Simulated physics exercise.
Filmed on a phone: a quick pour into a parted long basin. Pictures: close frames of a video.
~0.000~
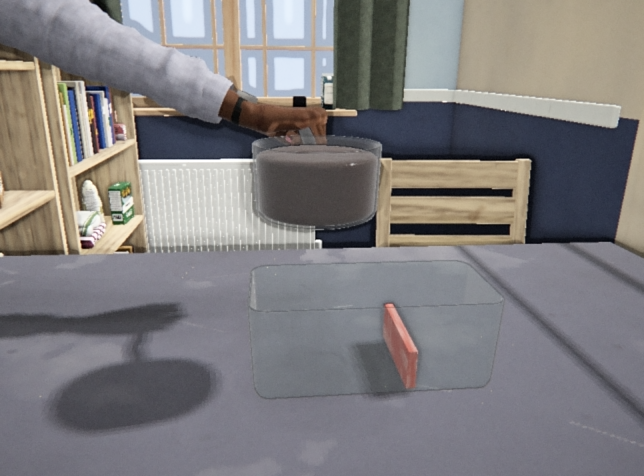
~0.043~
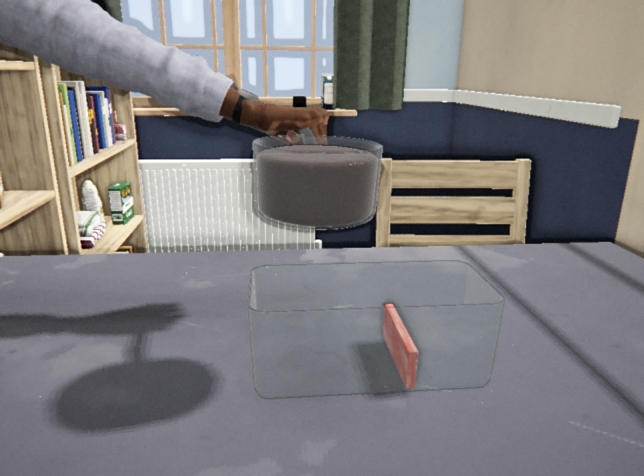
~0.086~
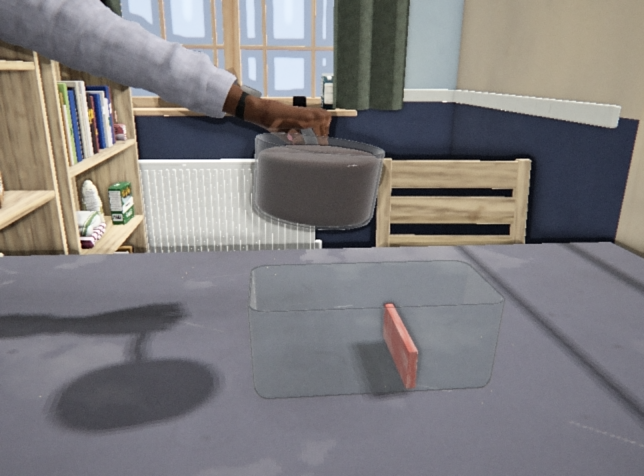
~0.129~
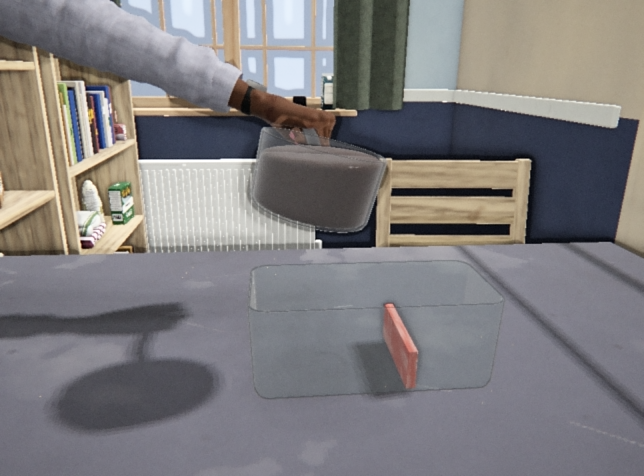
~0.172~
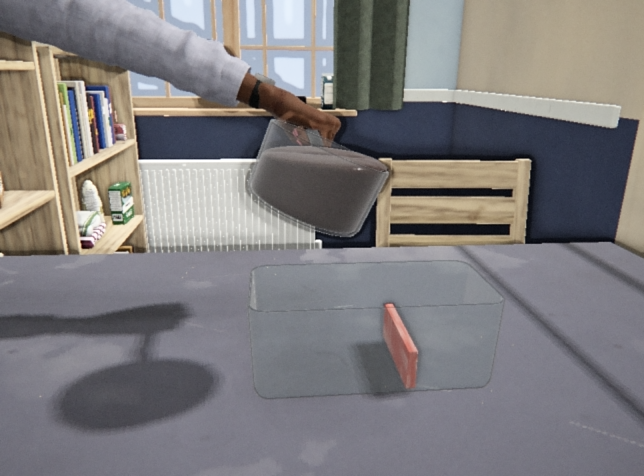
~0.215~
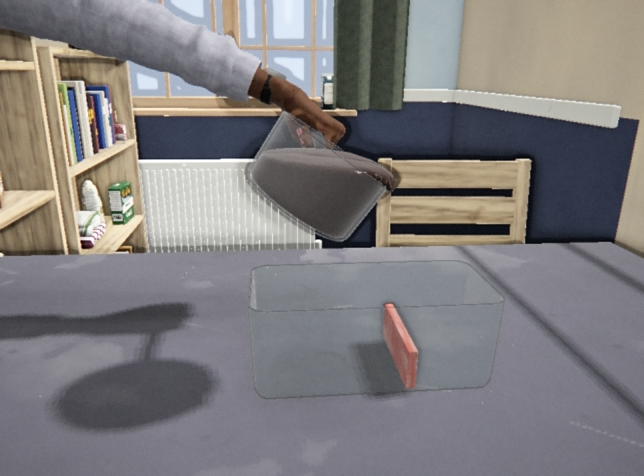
A hand held a clear round container of dark coffee above a long see-through basin with a red divider, then tilted it steadily to the right until the coffee reached the lower rim.
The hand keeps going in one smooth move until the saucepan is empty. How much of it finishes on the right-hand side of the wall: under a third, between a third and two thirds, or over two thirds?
I expect the share right of the wall to be at least a third but at most two thirds.
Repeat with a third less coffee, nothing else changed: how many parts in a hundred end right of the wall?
Estimate: Close to 40 per cent.
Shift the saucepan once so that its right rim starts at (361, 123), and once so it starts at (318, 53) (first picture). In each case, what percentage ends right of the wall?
The first gives 35 %, the second 15 %.
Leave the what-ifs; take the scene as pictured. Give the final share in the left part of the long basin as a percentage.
Near 45 in a hundred.
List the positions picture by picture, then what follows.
It leans 0°; its right rim is at (379, 145); the coffee meets the walls at (256, 155) and (376, 154); the long basin's rim runs from (250, 288) to (485, 281); the wall's top is at (400, 327), in the first picture.
It leans 2°; its right rim is at (380, 147); the coffee meets the walls at (257, 154) and (376, 155), in the second picture.
It leans 6°; its right rim is at (382, 152); the coffee meets the walls at (258, 153) and (378, 156), in the third picture.
It leans 14°; its right rim is at (384, 161); the coffee meets the walls at (260, 152) and (381, 159), in the fourth picture.
It leans 23°; its right rim is at (385, 172); the coffee meets the walls at (260, 154) and (385, 167); 1 per cent is over the edge, in the fifth picture.
It leans 35°; its right rim is at (384, 186); the coffee meets the walls at (256, 156) and (378, 174); 5 per cent is over the edge, in the sixth picture.
A moment on, the saucepan is tipped on its side and 29 per cent is still to pour, 2 is left of the wall and 30 right of it.
Next, the saucepan is tipped right over and 6 per cent is still to pour, 24 is left of the wall and 46 right of it.
Then the saucepan is tipped right over and 1 per cent is still to pour, 37 is left of the wall and 42 right of it.
Later the saucepan is tipped right over and 0 per cent is still to pour, 45 is left of the wall and 50 right of it.
At rest 46 per cent lies left of the wall, 49 right of it and 5 outside.
